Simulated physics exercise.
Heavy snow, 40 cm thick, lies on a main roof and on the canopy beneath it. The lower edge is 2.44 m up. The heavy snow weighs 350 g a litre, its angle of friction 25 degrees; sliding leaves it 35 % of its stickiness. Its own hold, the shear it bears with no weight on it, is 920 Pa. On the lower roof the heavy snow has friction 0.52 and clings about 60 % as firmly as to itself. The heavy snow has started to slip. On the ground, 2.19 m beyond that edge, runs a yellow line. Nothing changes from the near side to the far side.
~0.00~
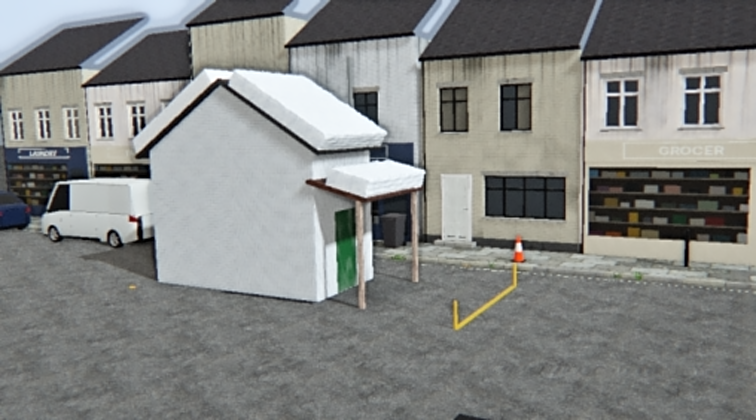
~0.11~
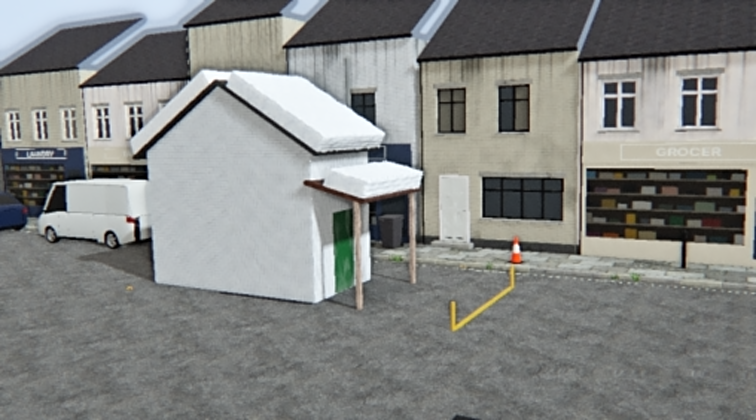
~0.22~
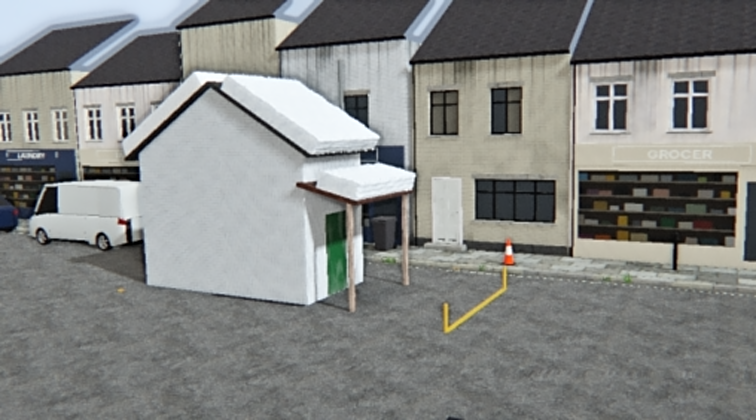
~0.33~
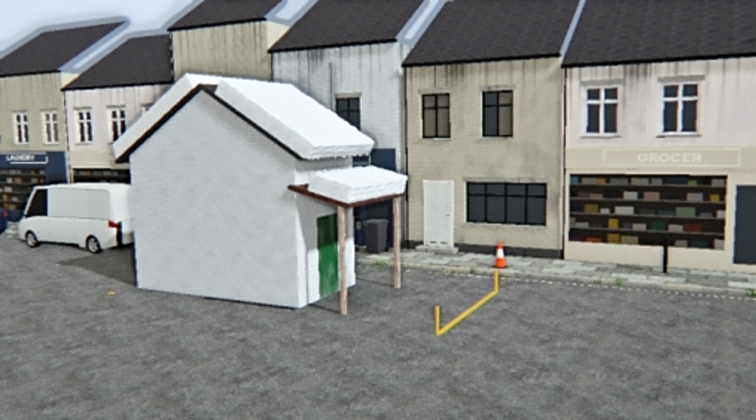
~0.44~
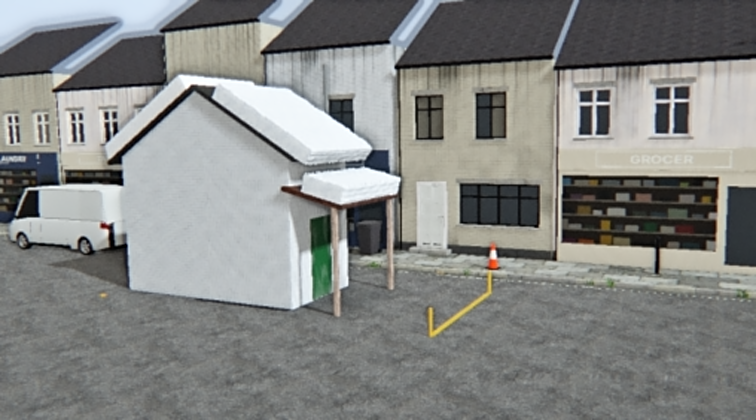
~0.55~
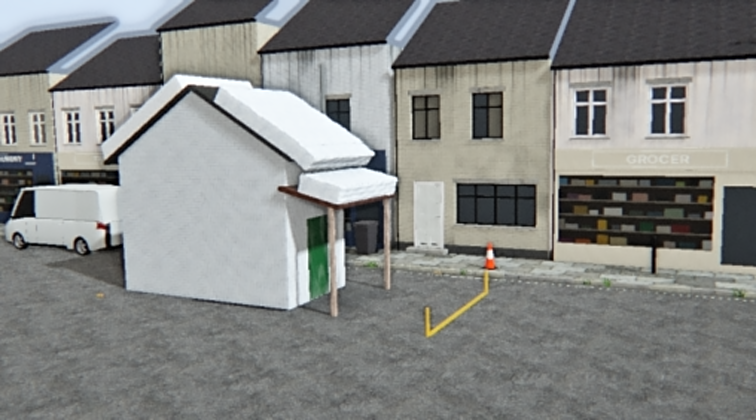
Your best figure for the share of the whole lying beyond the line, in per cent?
Expect roughly 33 %.
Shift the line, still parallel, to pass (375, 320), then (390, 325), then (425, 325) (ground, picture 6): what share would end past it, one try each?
In that order: 70 %, 60 %, 40 %.
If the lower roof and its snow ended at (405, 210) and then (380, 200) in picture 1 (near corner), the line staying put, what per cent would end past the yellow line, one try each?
In turn about 12 %, 25 %.
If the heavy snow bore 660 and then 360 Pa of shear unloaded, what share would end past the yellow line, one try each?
In that order: 40 %, 40 %.
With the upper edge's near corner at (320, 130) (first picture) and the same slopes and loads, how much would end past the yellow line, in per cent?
In that case some 40 per cent.
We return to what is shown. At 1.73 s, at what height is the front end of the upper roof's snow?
Some 0.0 m.
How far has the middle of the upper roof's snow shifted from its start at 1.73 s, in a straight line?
Some 4.2 m.
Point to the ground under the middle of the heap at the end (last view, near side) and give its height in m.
Near (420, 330), some 0.5 m high.
By 1.09 s, none is below the lower edge and 0 % is past the line.
By 1.73 s, 52 % is below the lower edge and 0 % is past the line.
By 2.36 s, 85 % is below the lower edge and 27 % is past the line.
By 3.00 s, 86 % is below the lower edge and 33 % is past the line.
By 3.50 s, at the end, 86 % is below the lower edge and 33 % is past the line.
